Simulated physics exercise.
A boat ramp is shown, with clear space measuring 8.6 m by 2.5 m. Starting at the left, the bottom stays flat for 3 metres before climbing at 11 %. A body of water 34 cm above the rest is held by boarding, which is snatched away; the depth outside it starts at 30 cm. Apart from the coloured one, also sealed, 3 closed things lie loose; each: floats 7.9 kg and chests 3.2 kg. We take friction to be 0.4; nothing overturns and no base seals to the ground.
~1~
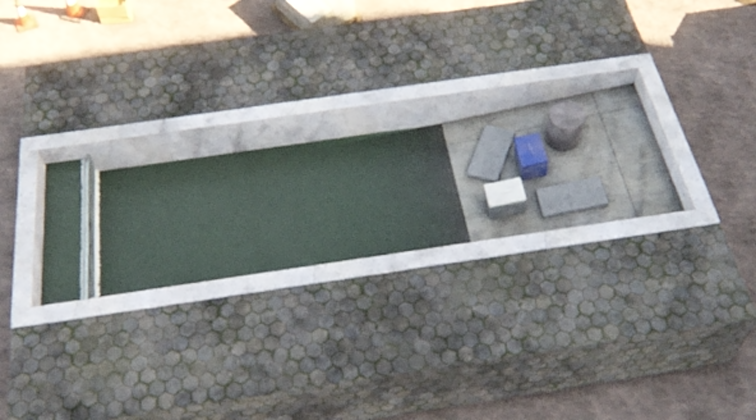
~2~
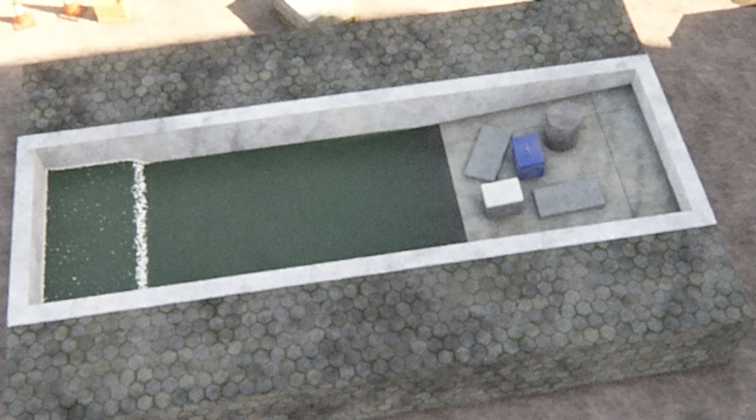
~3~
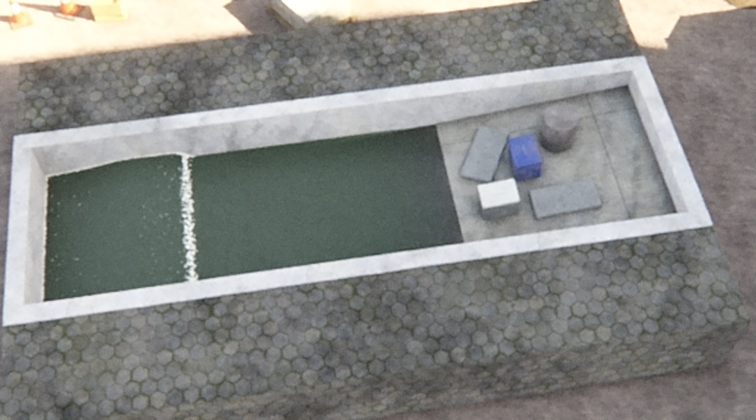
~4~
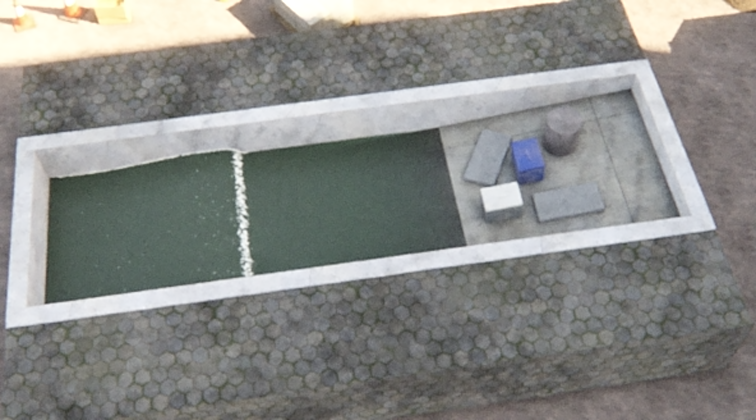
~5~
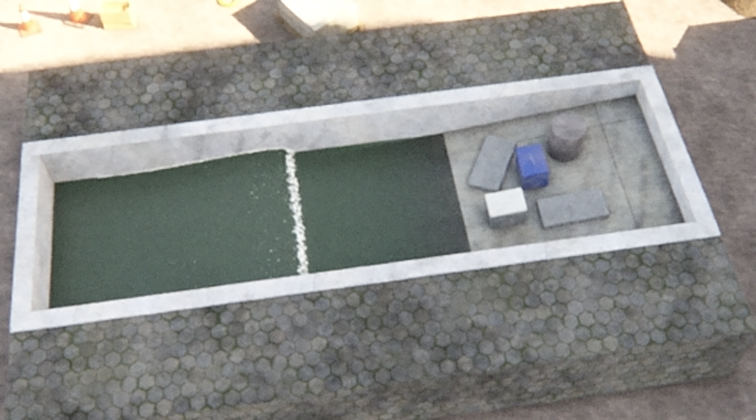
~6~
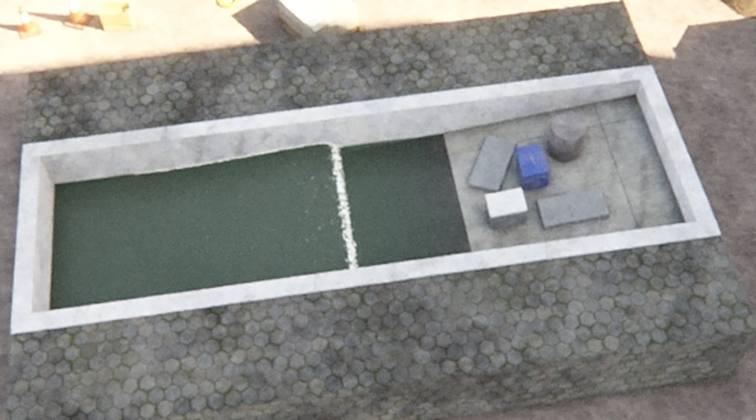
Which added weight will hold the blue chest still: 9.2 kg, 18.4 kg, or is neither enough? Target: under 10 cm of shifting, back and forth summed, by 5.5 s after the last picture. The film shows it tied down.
The blue chest is held by the heavier one only, 18.4 kg.
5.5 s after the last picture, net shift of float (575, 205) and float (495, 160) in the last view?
Net displacement, in order: 250 cm; 200 cm.
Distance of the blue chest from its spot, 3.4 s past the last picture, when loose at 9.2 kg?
It would be some 30 cm from its spot.
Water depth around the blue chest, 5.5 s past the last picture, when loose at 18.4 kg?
Around 1 cm.
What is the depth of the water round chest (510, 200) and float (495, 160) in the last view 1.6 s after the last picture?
Around 7 cm and 9 cm.
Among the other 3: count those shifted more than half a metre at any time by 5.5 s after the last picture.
Tally: 3.
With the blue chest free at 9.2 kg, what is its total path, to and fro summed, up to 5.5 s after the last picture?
Total path: Approx. 50 cm.
Then, 0.6 s after the last picture the blue chest would be 0 cm from its start with 9.2 kg and 0 cm from its start with 18.4 kg; 0 cm of water round it then.
Then, 1.6 s after the last picture the blue chest would be 9 cm from its start with 9.2 kg and 1 cm from its start with 18.4 kg; 5 cm of water round it then.
Then, 3.4 s after the last picture the blue chest would be 32 cm from its start with 9.2 kg and 1 cm from its start with 18.4 kg; 2 cm of water round it then.
Then, 5.5 s after the last picture the blue chest would be 22 cm from its start with 9.2 kg and 1 cm from its start with 18.4 kg; 1 cm of water round it then.
